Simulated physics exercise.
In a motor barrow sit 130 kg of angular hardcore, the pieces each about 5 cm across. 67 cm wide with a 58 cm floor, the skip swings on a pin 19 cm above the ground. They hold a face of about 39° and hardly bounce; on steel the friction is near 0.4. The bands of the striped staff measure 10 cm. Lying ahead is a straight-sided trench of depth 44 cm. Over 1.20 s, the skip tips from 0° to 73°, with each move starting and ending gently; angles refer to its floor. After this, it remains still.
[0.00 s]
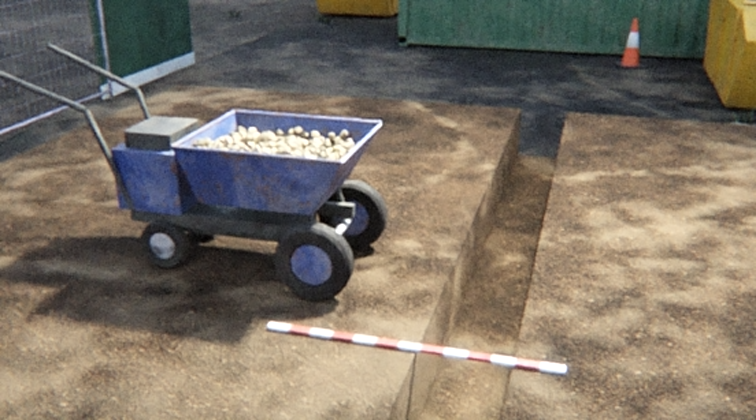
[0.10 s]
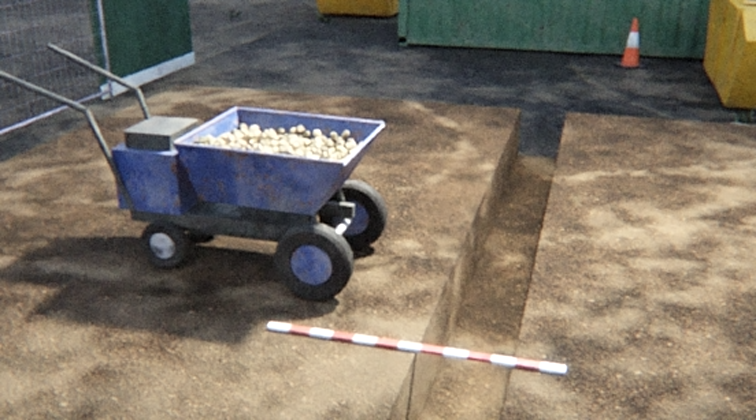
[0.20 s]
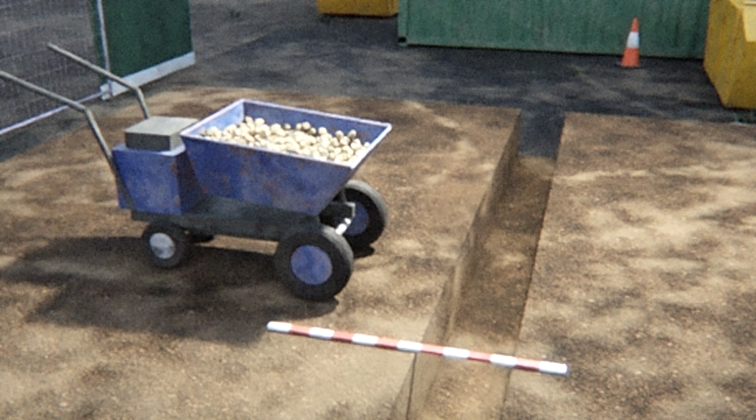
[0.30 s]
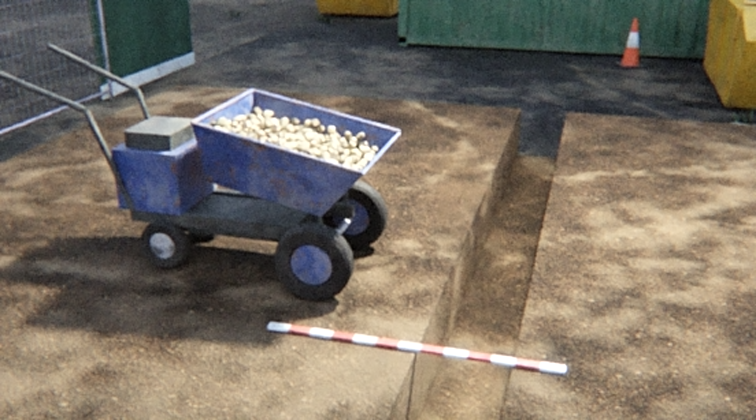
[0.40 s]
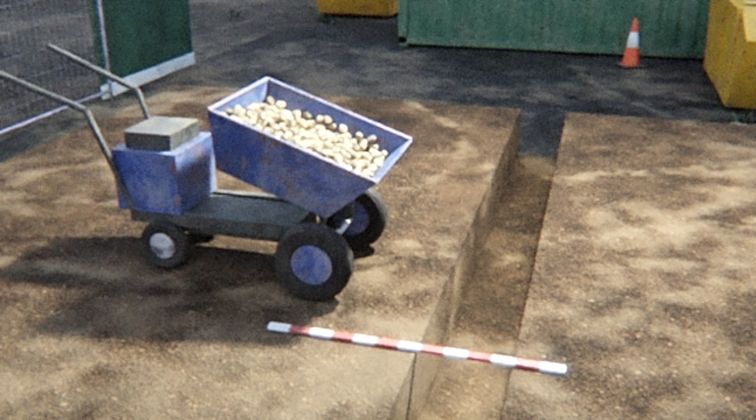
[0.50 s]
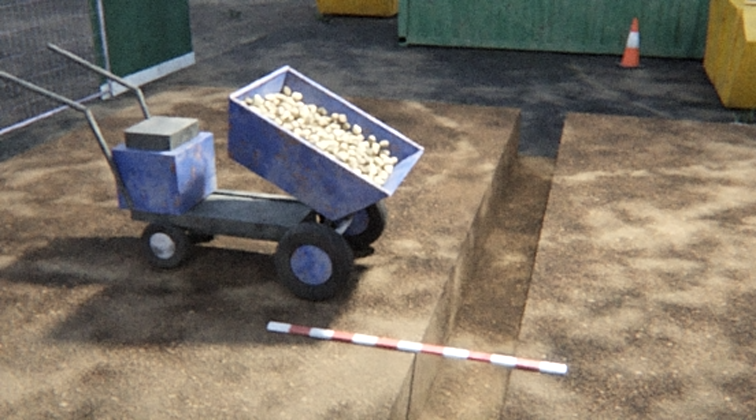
A blue motor barrow loaded with pale stones stood on brown ground beside a narrow trench, and its skip tilted gradually forward to the right, its back end rising while the wheels stayed still.
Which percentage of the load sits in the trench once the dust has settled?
Near 72 per cent.
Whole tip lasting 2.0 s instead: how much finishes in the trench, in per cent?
In that case some 70 per cent.
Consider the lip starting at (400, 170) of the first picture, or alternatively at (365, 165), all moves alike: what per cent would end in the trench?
About 45 per cent from the first spot, about 70 from the second.
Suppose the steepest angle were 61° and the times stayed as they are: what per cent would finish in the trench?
In that case some 25 per cent.
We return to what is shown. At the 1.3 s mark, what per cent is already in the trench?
Some 20 per cent.
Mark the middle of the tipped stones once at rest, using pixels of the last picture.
In the last view, about (484, 356).
After 0.9 s the floor is at 62°; 100 % in the skip; the foremost stones are at (421, 228).
After 1.3 s the floor is at 73°; 81 % in the skip, 19 % in the trench; the foremost stones are at (513, 372).
After 1.6 s the floor is at 73°; 52 % in the skip, 47 % in the trench; the foremost stones are at (535, 332).
After 3.6 s the floor is at 73°; 28 % in the skip, 72 % in the trench; the foremost stones are at (537, 339).
